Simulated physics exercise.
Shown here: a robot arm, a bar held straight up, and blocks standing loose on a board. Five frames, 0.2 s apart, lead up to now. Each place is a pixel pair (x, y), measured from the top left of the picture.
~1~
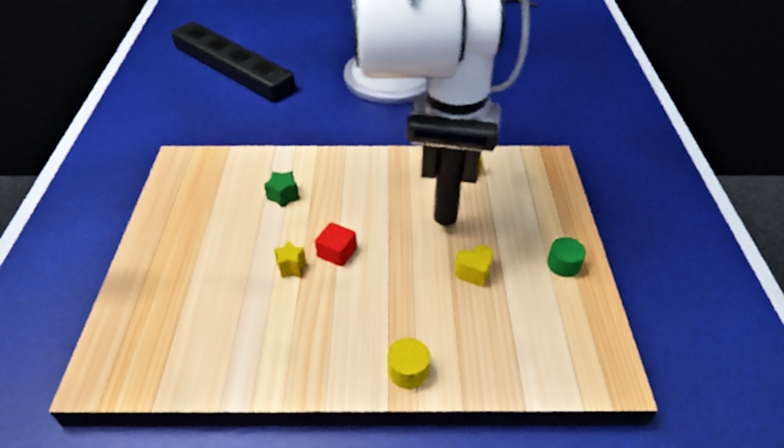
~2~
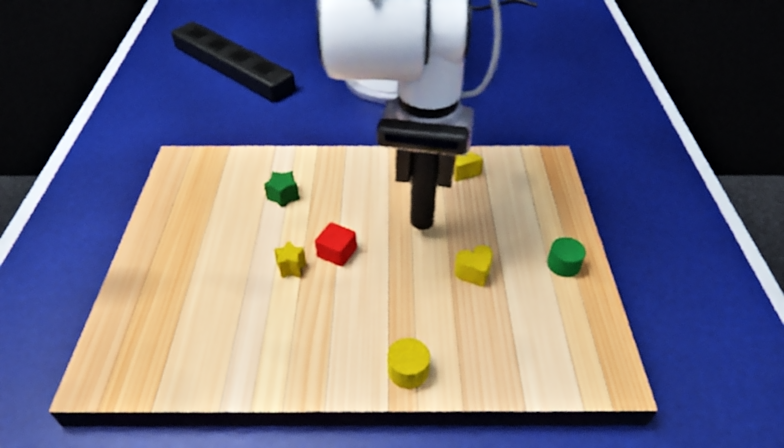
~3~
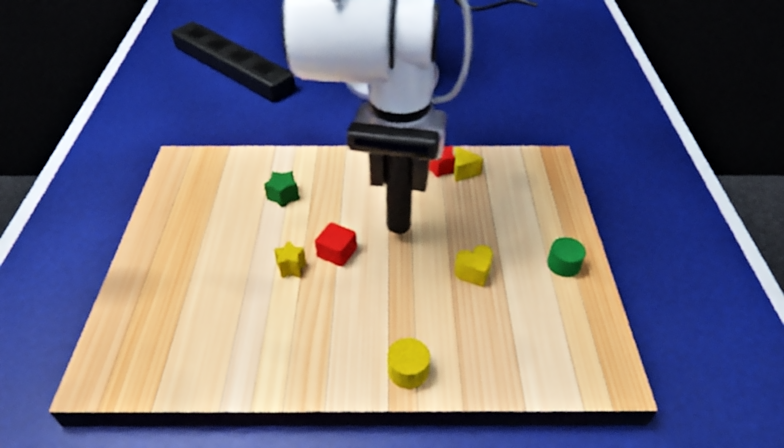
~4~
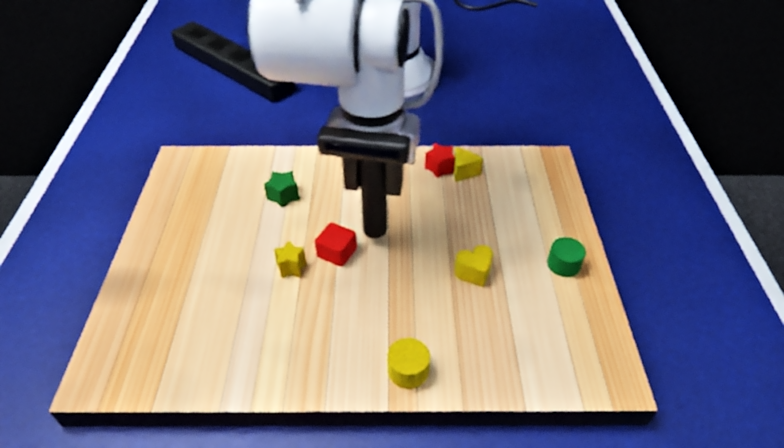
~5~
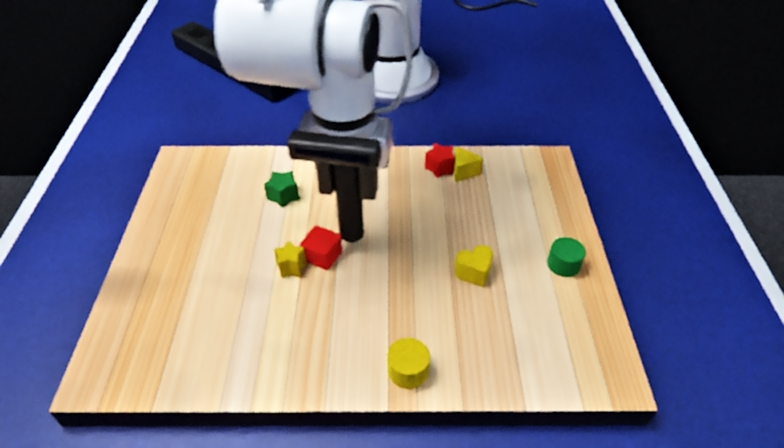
A robot arm moves a black bar left across the board and pushes the red block left.
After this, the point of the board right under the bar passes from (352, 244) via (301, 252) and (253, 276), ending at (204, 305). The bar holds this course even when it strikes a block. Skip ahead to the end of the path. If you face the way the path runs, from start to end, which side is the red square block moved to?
It moves left.
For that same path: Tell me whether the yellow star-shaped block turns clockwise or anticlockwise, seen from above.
Seen from above, its turn is counter-clockwise.
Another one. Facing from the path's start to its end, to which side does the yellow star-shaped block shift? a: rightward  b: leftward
Answer: B.
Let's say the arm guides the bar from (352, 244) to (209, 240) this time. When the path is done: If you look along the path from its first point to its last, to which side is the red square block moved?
Picture yourself facing from the start of the path to its end: The red square block moves off to your left.
The first path, step by step. One third of the way, bar at (298, 243); yellow star-shaped block at (247, 274), turned 15° anticlockwise; red square block at (267, 253), turned 25° anticlockwise.
Two thirds of the way, bar at (250, 267); yellow star-shaped block at (209, 309), turned 40° anticlockwise; red square block at (221, 283), turned 40° anticlockwise.
At the end, bar at (201, 296); yellow star-shaped block at (196, 341), turned 85° anticlockwise; red square block at (183, 317), turned 85° anticlockwise.
